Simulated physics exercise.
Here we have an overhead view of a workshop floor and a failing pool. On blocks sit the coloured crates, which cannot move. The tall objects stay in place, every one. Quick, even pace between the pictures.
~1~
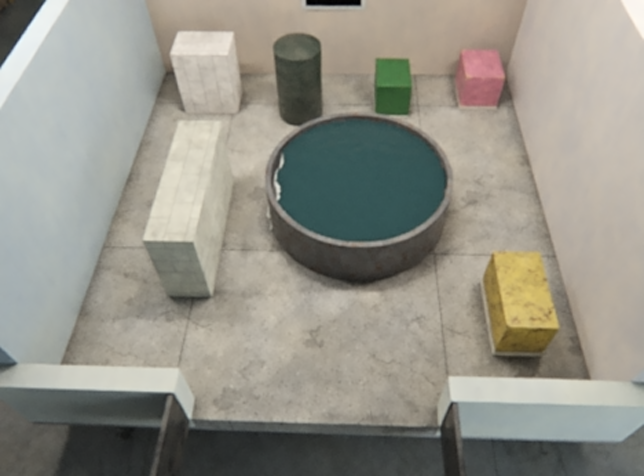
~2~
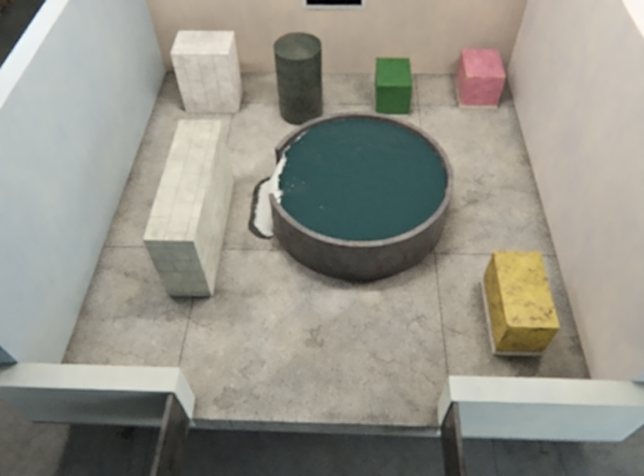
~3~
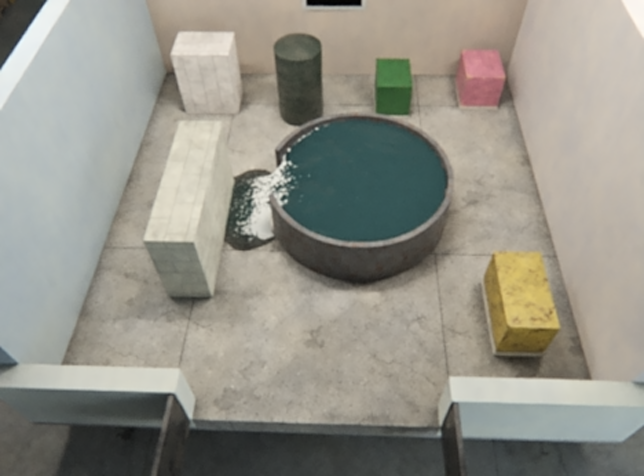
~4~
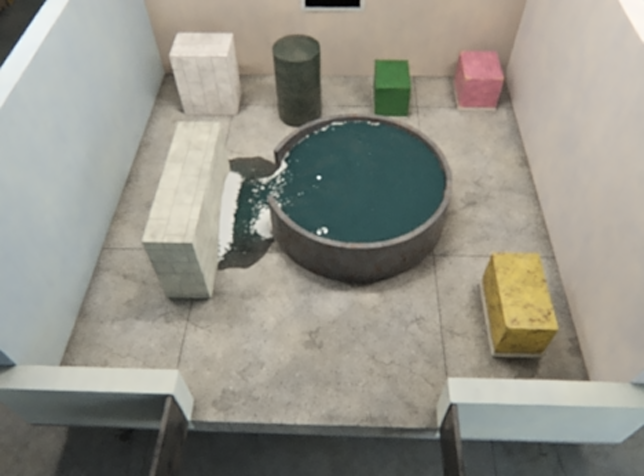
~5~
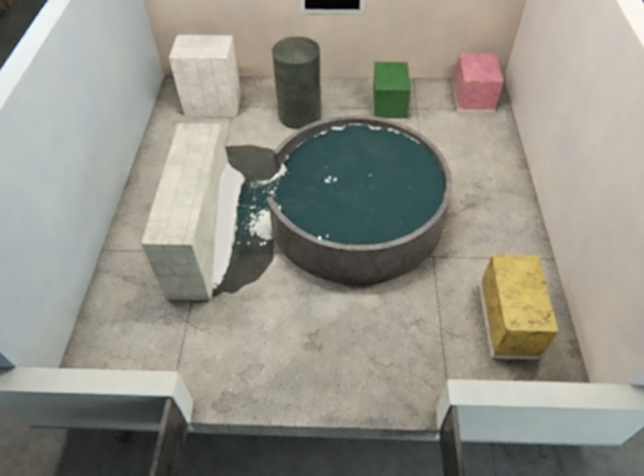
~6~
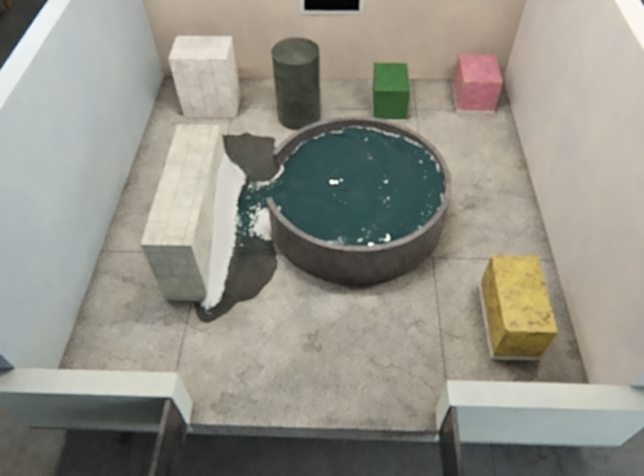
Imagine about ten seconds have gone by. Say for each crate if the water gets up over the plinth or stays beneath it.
At the pink crate the water gets over; at the green crate the water gets over; at the yellow crate the water stays beneath.
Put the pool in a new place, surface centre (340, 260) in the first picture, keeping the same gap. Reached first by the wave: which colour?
First is the one in green.
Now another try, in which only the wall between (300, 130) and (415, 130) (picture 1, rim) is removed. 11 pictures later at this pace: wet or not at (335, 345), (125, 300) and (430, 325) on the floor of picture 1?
As listed: Clear, dry, no water.
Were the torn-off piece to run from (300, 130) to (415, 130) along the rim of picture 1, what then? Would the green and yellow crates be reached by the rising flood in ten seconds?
The green crate is flooded, the yellow crate is flooded.
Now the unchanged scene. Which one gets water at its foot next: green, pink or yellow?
That's the green one.
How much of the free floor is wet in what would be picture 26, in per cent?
That comes to about 65 per cent.
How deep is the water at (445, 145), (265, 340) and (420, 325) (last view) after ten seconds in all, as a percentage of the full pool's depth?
I'd say around 6 per cent, then 8 per cent, then 2 per cent.
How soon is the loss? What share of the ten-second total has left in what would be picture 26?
By then, close to 40 % of it.
A moment on, water covers 30 % of the floor; the pink crate not reached, the green crate not reached, the yellow crate not reached.
Next, water covers 45 % of the floor; the pink crate not reached, the green crate water round its plinth, the yellow crate not reached.
Then, water covers 65 % of the floor; the pink crate not reached, the green crate water round its plinth, the yellow crate water round its plinth.
Later, water covers 80 % of the floor; the pink crate water round its plinth, the green crate water round its plinth, the yellow crate water round its plinth.
In the end, water covers 95 % of the floor; the pink crate was topped, the green crate was topped, the yellow crate stayed above the water.
